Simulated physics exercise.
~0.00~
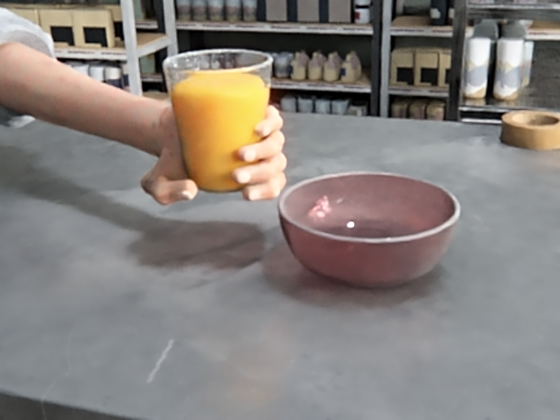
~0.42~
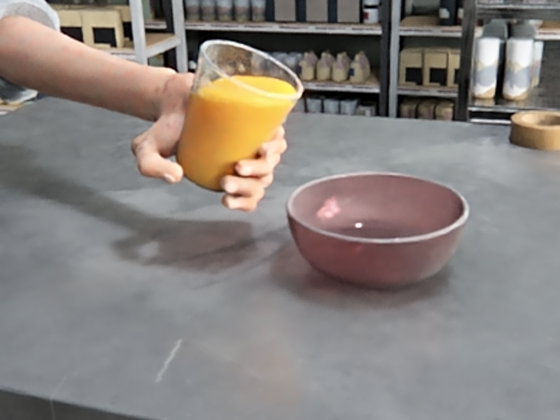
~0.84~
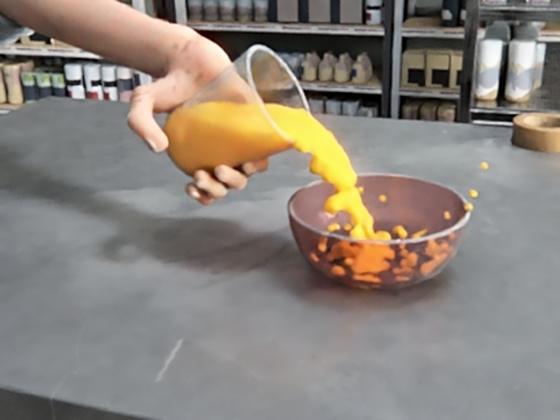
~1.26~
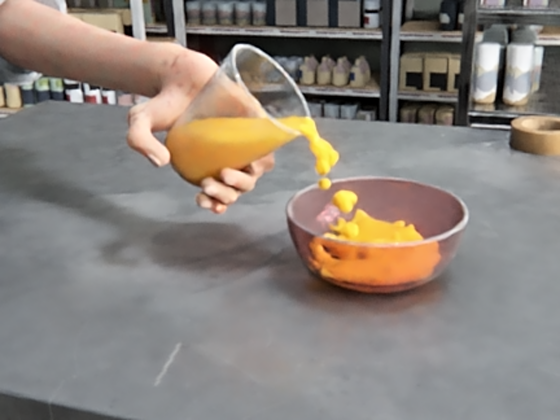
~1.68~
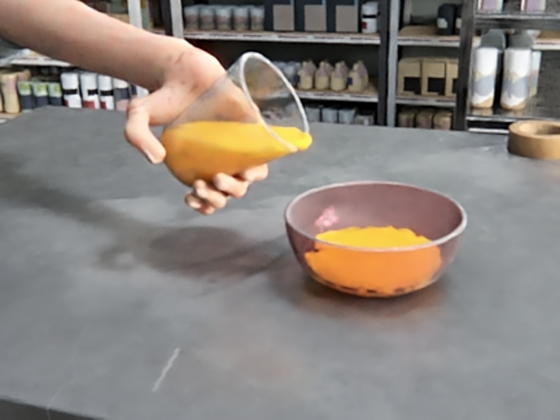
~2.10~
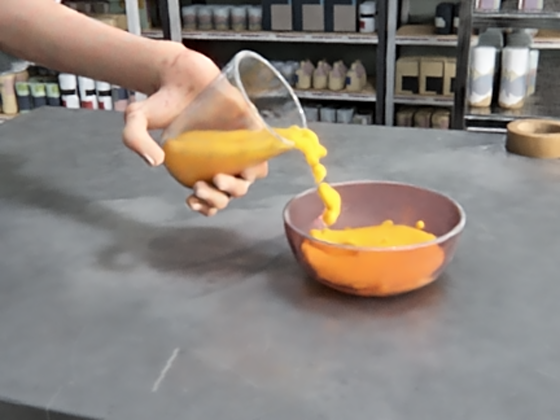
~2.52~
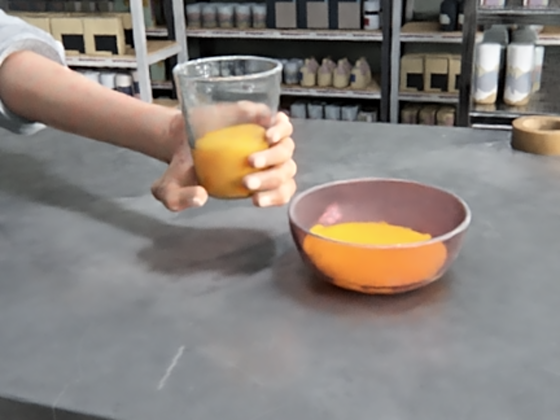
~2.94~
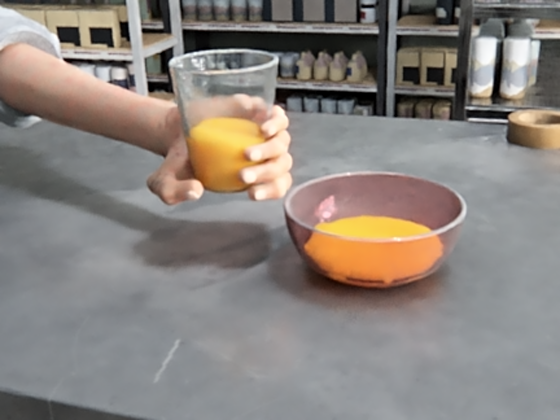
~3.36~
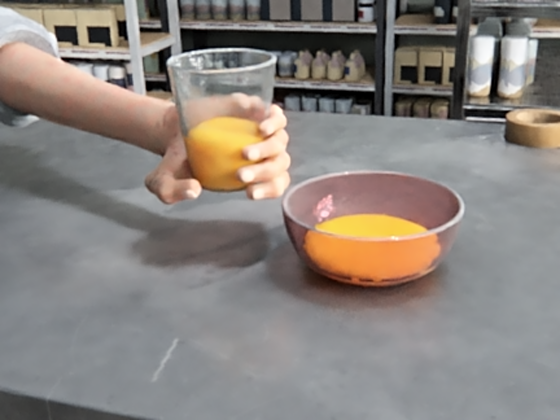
Hand pouring orange juice from a glass into a pinkish bowl, easing back, pouring again, then holding the partly filled glass upright.
